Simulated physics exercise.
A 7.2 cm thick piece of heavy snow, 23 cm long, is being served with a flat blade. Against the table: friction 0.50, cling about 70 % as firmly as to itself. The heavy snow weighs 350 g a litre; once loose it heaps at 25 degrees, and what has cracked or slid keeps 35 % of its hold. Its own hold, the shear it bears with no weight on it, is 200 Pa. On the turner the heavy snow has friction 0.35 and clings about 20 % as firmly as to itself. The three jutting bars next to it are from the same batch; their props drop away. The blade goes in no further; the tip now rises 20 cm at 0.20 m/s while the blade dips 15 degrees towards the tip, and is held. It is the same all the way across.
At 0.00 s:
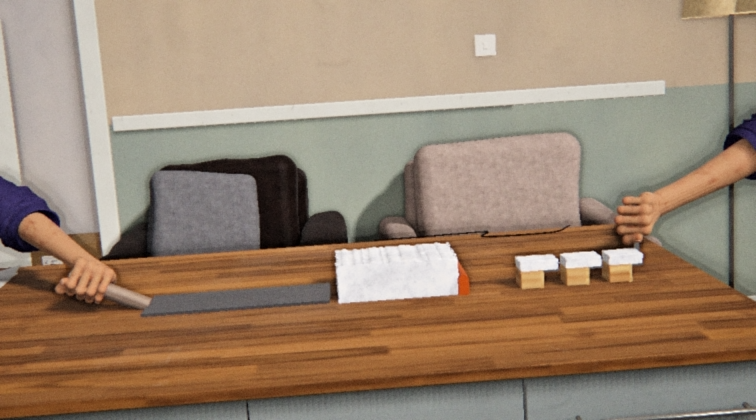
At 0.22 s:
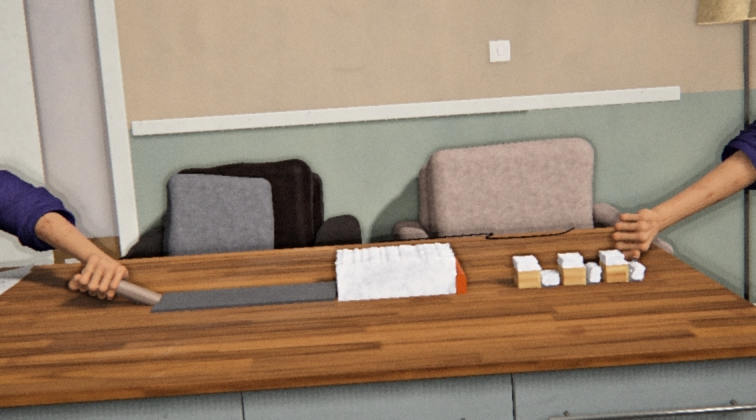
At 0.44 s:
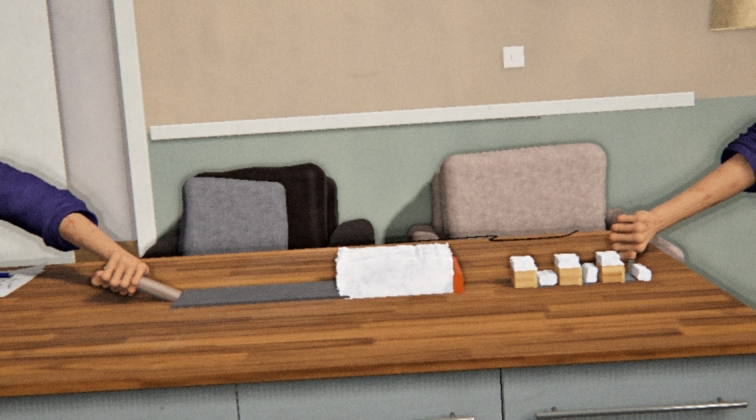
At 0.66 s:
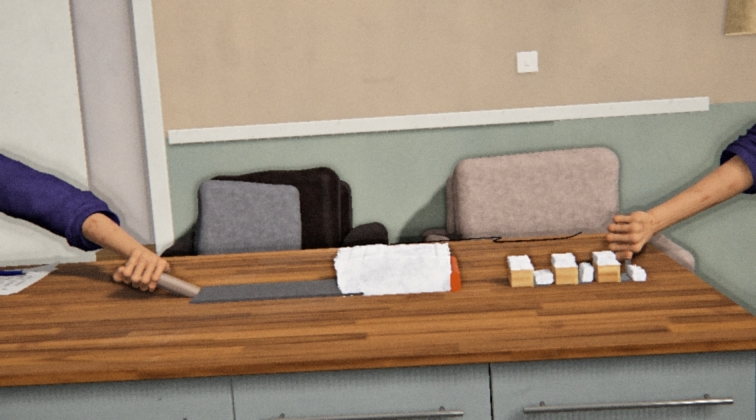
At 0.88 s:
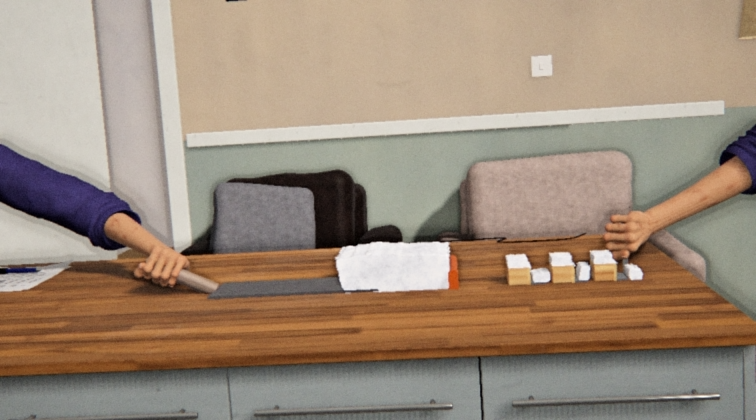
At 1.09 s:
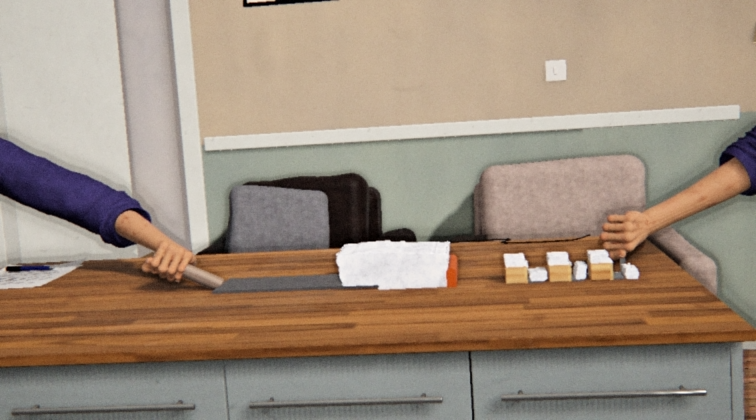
A hand holds a blade as white bar ends drop, then slides it right under snow.
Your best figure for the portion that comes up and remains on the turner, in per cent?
Close to 26 per cent.
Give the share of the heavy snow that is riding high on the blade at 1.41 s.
Some 4 per cent.
After 1.41 s, the tip is 6.6 cm up.
After 1.79 s, the tip is 14 cm up.
After 2.17 s, the tip is 20 cm up and 26 % is riding high on the blade.
After 2.55 s, the tip is 20 cm up and 26 % is riding high on the blade.
After 2.70 s, the tip is 20 cm up and 26 % is riding high on the blade.
